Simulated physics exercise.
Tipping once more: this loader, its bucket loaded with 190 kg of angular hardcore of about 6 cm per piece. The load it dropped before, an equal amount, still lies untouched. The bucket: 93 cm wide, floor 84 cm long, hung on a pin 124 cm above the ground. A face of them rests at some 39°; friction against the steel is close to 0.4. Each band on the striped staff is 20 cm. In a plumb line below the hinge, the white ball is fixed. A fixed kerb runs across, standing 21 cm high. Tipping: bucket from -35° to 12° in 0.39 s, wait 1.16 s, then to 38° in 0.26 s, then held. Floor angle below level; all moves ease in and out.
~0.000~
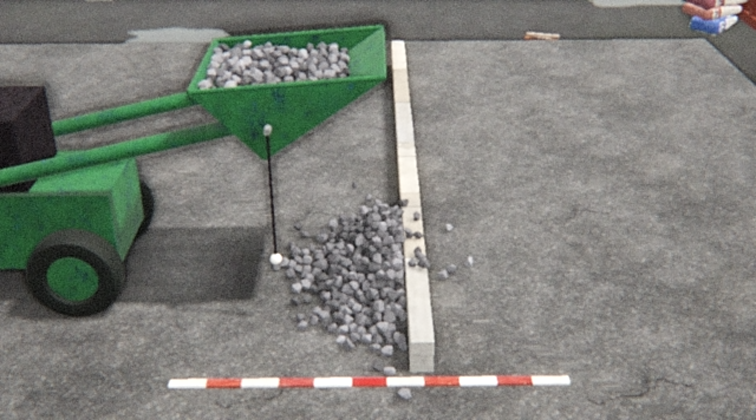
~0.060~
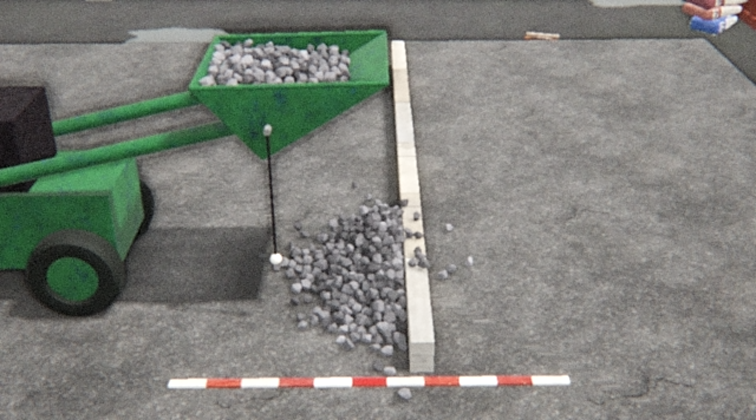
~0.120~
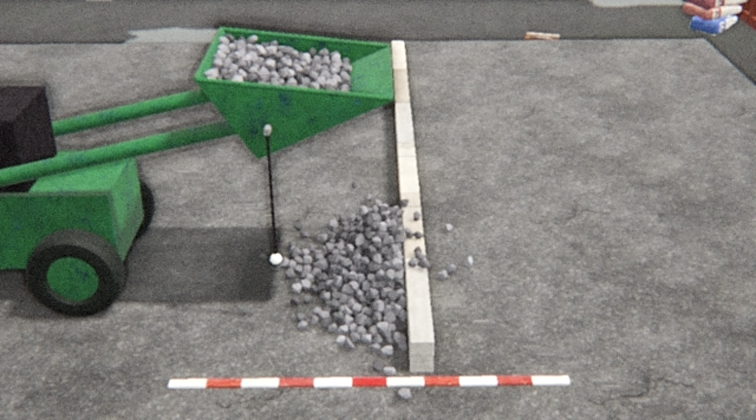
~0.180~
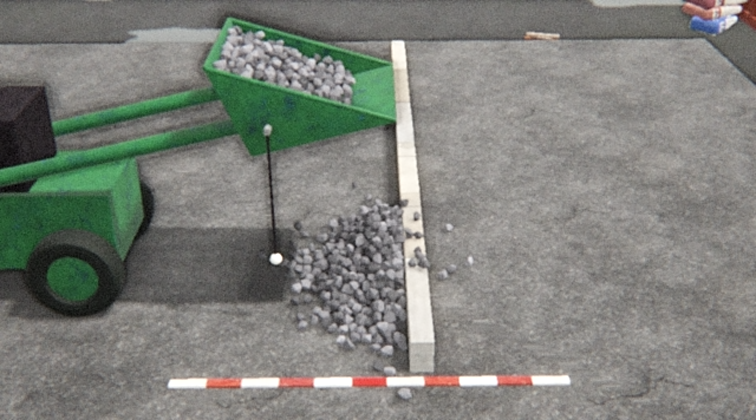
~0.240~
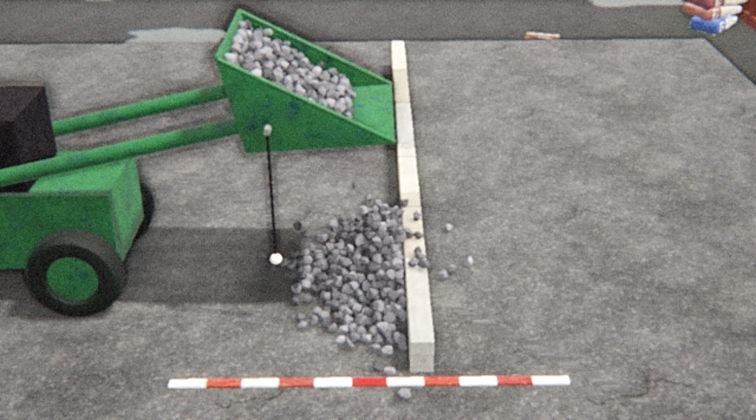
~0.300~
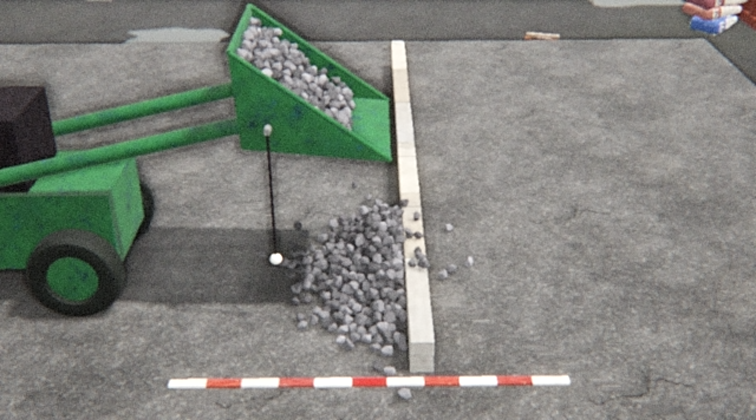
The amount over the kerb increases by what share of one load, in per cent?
By about 54 per cent of a load.
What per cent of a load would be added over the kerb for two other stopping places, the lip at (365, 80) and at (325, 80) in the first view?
Some 25 percent first and 5 percent second.
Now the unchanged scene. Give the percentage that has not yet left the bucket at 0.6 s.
100 %.
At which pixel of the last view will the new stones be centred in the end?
I'd point to about (431, 262).
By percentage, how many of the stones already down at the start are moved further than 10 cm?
I'd say roughly 0 per cent of them.
After 0.4 s the floor is at 12°; in per cent of one load, 100 in the bucket, 99 on this side of the kerb, 1 over the kerb; the foremost stones are at (436, 250).
After 0.6 s the floor is at 12°; in per cent of one load, 100 in the bucket, 99 on this side of the kerb, 1 over the kerb; the foremost stones are at (436, 250).
After 2.3 s the floor is at 38°; in per cent of one load, 36 in the bucket, 155 on this side of the kerb, 9 over the kerb; the foremost stones are at (494, 271).
After 4.7 s the floor is at 38°; in per cent of one load, 0 in the bucket, 145 on this side of the kerb, 55 over the kerb; the foremost stones are at (555, 257). Net gain over the kerb, 54.
